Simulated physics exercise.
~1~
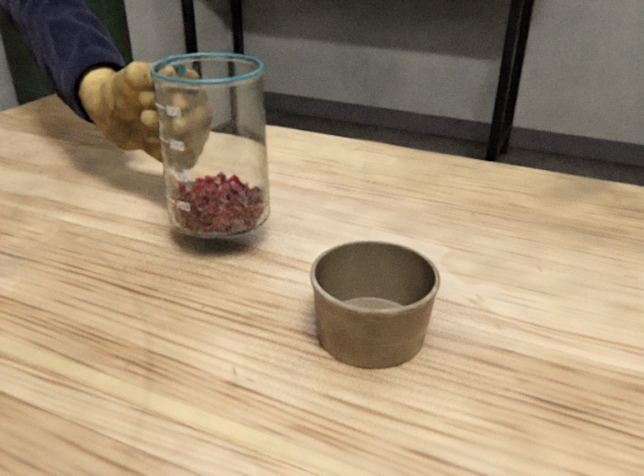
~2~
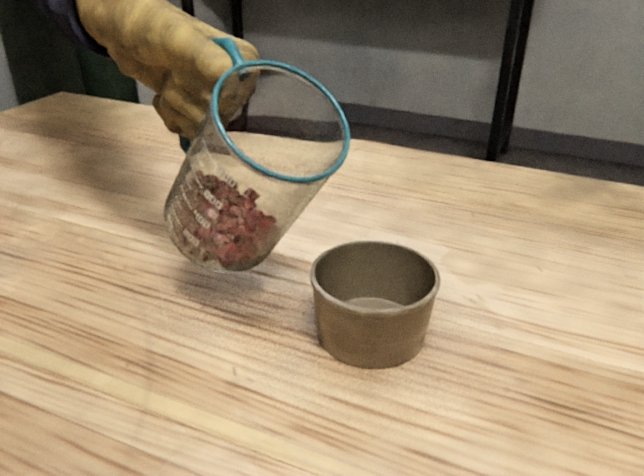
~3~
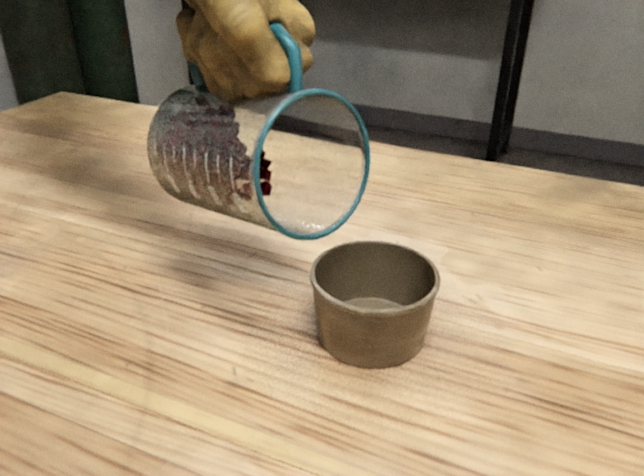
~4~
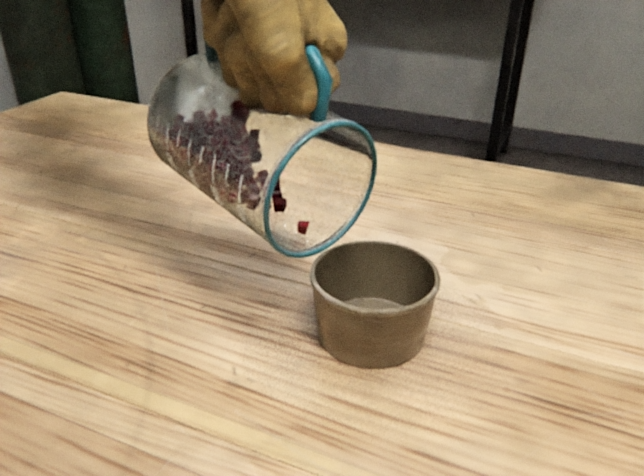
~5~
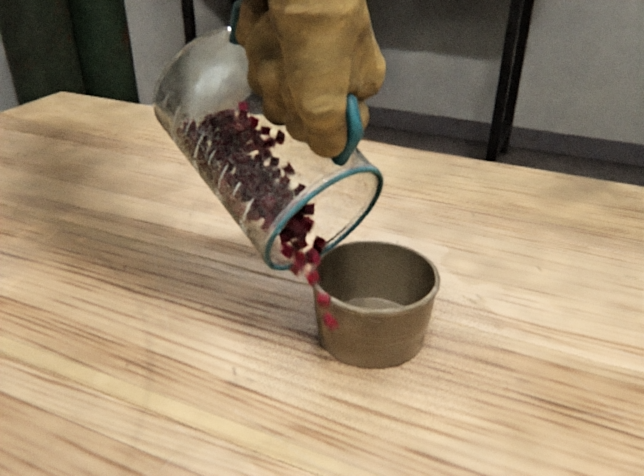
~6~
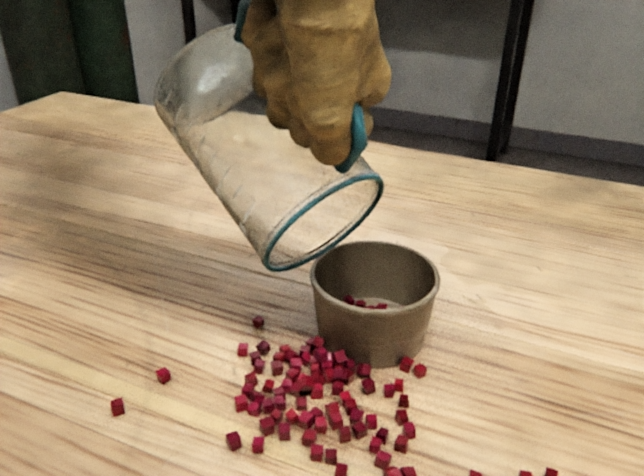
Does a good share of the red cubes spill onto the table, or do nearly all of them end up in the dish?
A good share of the cubes spills onto the table and lies scattered in front of the dish, though a good share also lands inside it.
